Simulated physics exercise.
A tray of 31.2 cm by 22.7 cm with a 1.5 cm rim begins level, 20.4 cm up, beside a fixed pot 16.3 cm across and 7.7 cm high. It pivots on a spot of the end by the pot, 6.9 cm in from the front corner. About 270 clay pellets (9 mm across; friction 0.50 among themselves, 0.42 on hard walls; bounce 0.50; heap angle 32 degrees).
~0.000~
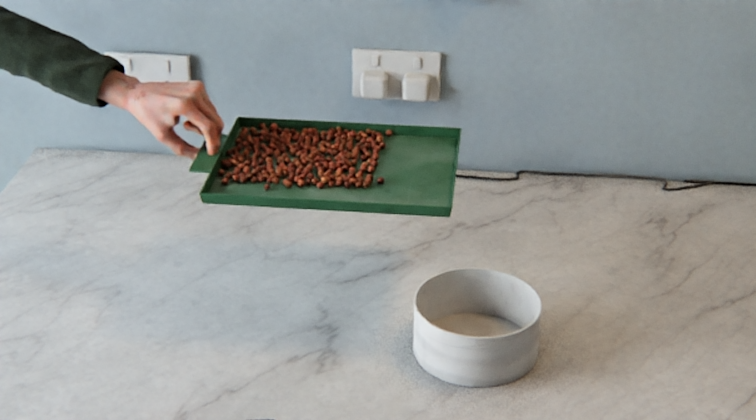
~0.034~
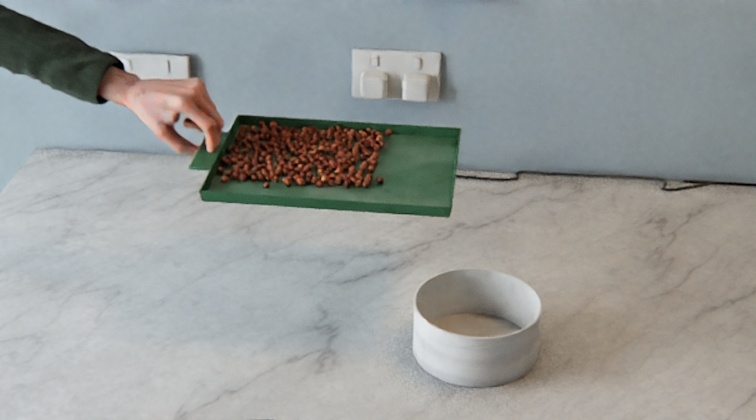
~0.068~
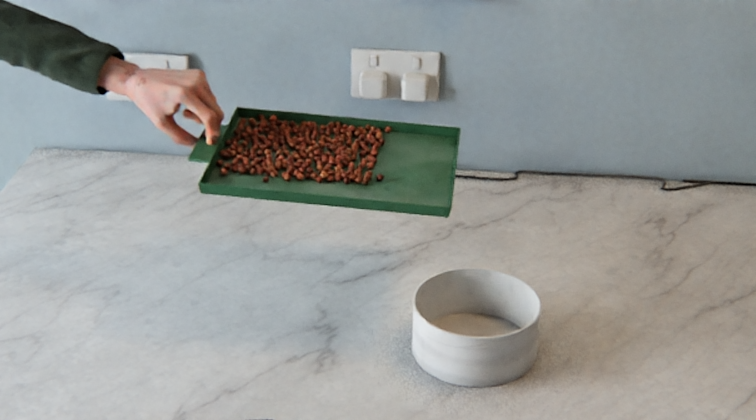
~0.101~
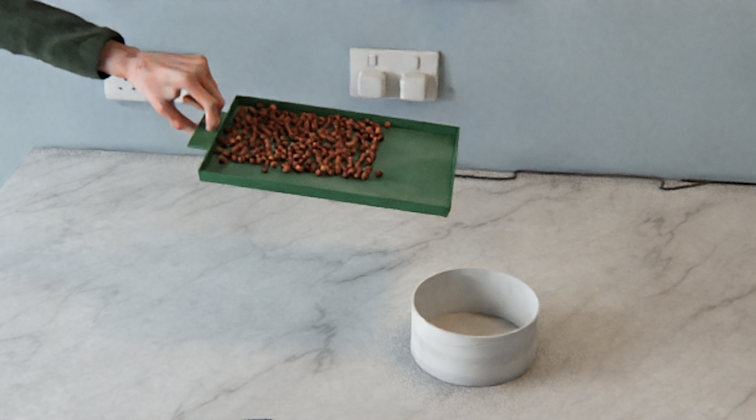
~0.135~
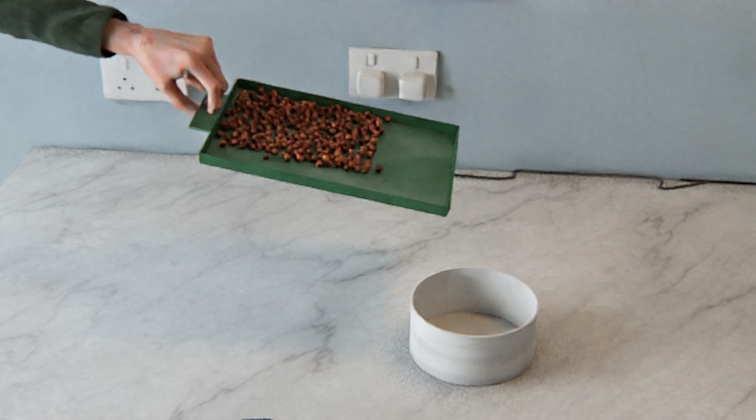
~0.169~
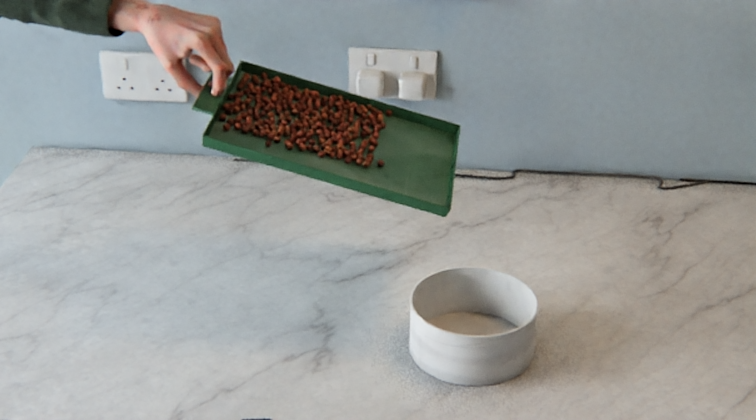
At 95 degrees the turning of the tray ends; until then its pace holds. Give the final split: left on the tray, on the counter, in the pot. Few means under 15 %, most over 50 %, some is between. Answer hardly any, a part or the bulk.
Left on the tray: Hardly any; on the counter: The bulk; in the pot: A part.
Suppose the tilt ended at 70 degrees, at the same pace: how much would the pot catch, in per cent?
It would be near 20 per cent.
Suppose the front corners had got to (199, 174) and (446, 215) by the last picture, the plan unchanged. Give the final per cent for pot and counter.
Pot 75, counter 25.
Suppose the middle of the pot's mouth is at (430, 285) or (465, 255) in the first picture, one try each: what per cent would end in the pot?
About 10 and 35 per cent.
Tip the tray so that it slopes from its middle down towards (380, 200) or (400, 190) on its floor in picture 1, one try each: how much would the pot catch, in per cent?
Some 80 and 95 per cent.
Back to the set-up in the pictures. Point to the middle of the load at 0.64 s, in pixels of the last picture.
Around (472, 167).
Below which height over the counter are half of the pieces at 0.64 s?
About 22 cm.
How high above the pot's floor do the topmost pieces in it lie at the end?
Roughly 1.5 cm.
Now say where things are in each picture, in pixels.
The first picture shows tray tilt 0 degrees, front corners at (202, 192) and (450, 206); middle of the pieces at (305, 156); pot at (478, 301).
The second picture shows tray tilt 1 degrees, front corners at (202, 190) and (450, 207); middle of the pieces at (305, 155).
The third picture shows tray tilt 3 degrees, front corners at (201, 183) and (449, 207); middle of the pieces at (304, 150).
The fourth picture shows tray tilt 6 degrees, front corners at (201, 170) and (449, 206), lowest corner right front; middle of the pieces at (303, 141).
The fifth picture shows tray tilt 10 degrees, front corners at (202, 153) and (448, 206), lowest corner right front; middle of the pieces at (304, 130).
The sixth picture shows tray tilt 15 degrees, front corners at (205, 135) and (449, 207), lowest corner right front; middle of the pieces at (306, 119); pot at (474, 300). The tray's pace is about 140 degrees a second.
After 0.45 s, tilt 55 degrees; the tray holds 100 %, the pot 0 %.
After 0.64 s, tilt 81 degrees; the tray holds 80 %, the pot 0 %.
Then, at 0.95 s, tilt 95 degrees; the tray holds 10 %, the pot 25 %.
In the end, at 2.1 s, tray 0 %, counter 65 %, pot 35 %.
